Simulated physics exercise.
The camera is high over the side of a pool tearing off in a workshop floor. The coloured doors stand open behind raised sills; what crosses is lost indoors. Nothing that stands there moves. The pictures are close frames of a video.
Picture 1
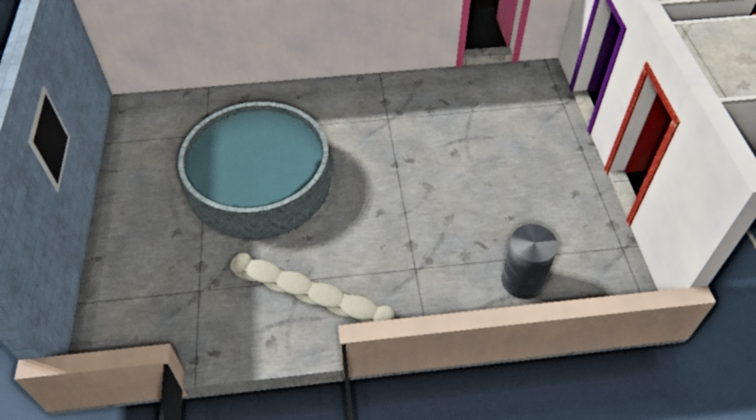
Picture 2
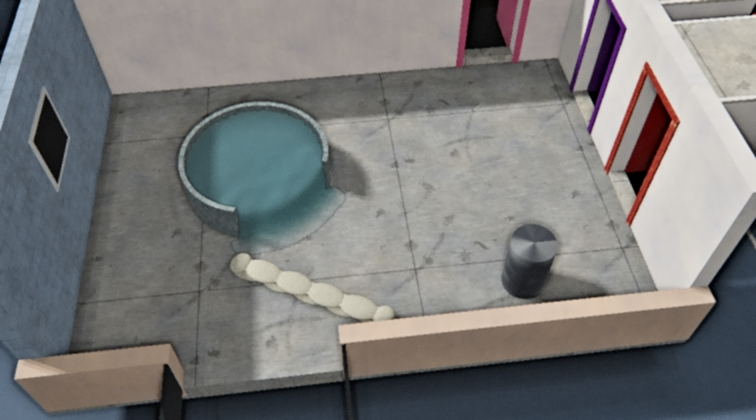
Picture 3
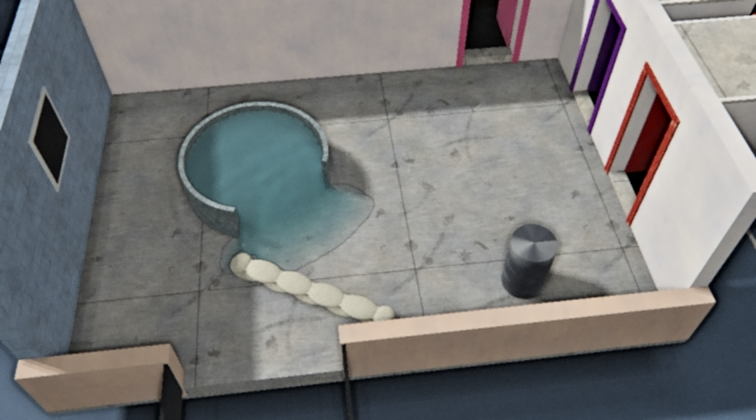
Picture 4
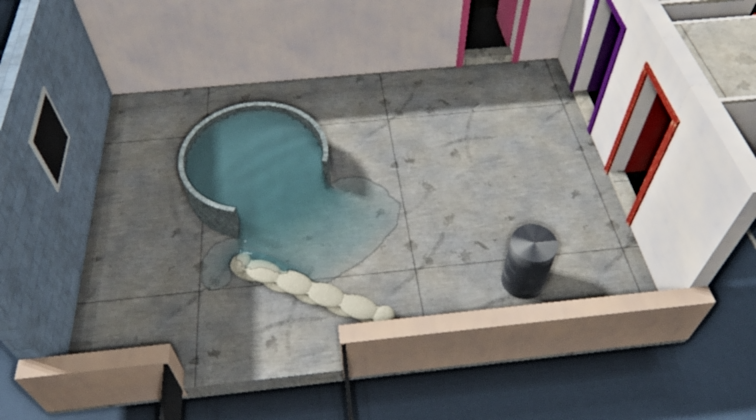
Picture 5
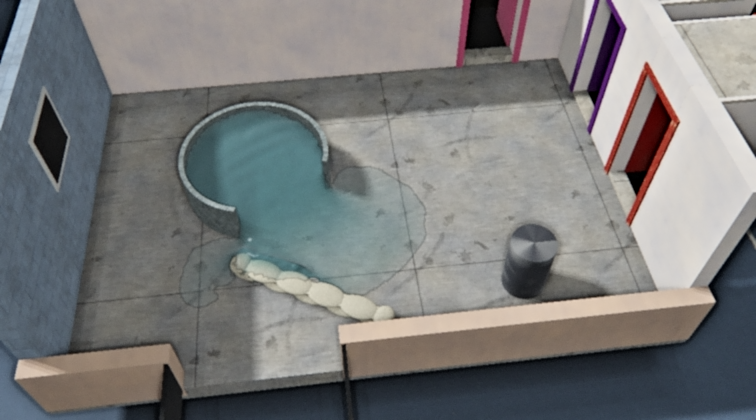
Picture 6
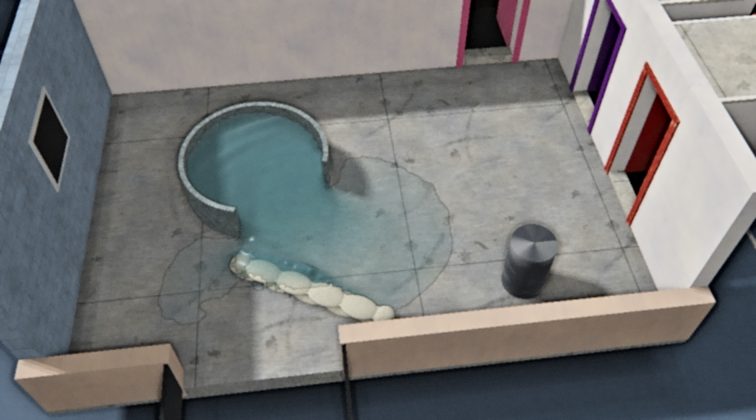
Water pours from a gap that opens in the front of a round pool, spreads over the grey floor to a row of pale sandbags, then fans out right toward a metal cylinder and left around the row's near end.
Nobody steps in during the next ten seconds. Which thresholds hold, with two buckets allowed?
In the end: The red door takes more than that; the pink door stays under that; the purple door takes more than that.
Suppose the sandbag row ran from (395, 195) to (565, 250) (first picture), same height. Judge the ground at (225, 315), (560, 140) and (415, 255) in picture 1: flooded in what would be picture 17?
One after the other: Covered, no water, covered.
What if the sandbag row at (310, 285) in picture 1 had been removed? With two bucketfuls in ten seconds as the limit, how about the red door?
Red door holds.
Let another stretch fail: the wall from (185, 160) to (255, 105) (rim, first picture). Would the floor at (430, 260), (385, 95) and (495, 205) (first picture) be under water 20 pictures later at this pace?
One after the other: No water, covered, free of water.
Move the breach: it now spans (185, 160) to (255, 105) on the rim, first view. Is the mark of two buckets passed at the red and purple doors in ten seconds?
The red one keeps below it, the purple one takes more.
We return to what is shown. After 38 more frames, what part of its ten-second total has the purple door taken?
I make it 20 per cent.
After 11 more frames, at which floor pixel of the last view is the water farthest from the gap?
Close to (659, 317).
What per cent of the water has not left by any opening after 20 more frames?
I make it 96 per cent.
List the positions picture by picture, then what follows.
The first frame shows the round pool at (255, 157) is whole and still.
In the second frame, water pours out at (294, 216) and has run to (238, 249).
In the third frame, water pours out at (295, 218) and has run to (226, 264).
In the fourth frame, the front is at (391, 205), out from the gap at (295, 219).
In the fifth frame, the front is at (418, 221), out from the gap at (295, 219).
In the sixth frame, water pours out at (295, 219) and has run to (442, 256).
A moment on, water covers 30 % of the floor; the red door not reached, the pink door not reached, the purple door not reached.
Next, water covers 35 % of the floor; the red door not reached, the pink door not reached, the purple door not reached.
Then, water covers 40 % of the floor; the red door under two buckets in, the pink door not reached, the purple door wet at the sill, nothing in.
Later, water covers 65 % of the floor; the red door over two buckets in, the pink door wet at the sill, nothing in, the purple door under two buckets in.
In the end, water covers 95 % of the floor; the red door over two buckets in, the pink door wet at the sill, nothing in, the purple door over two buckets in.
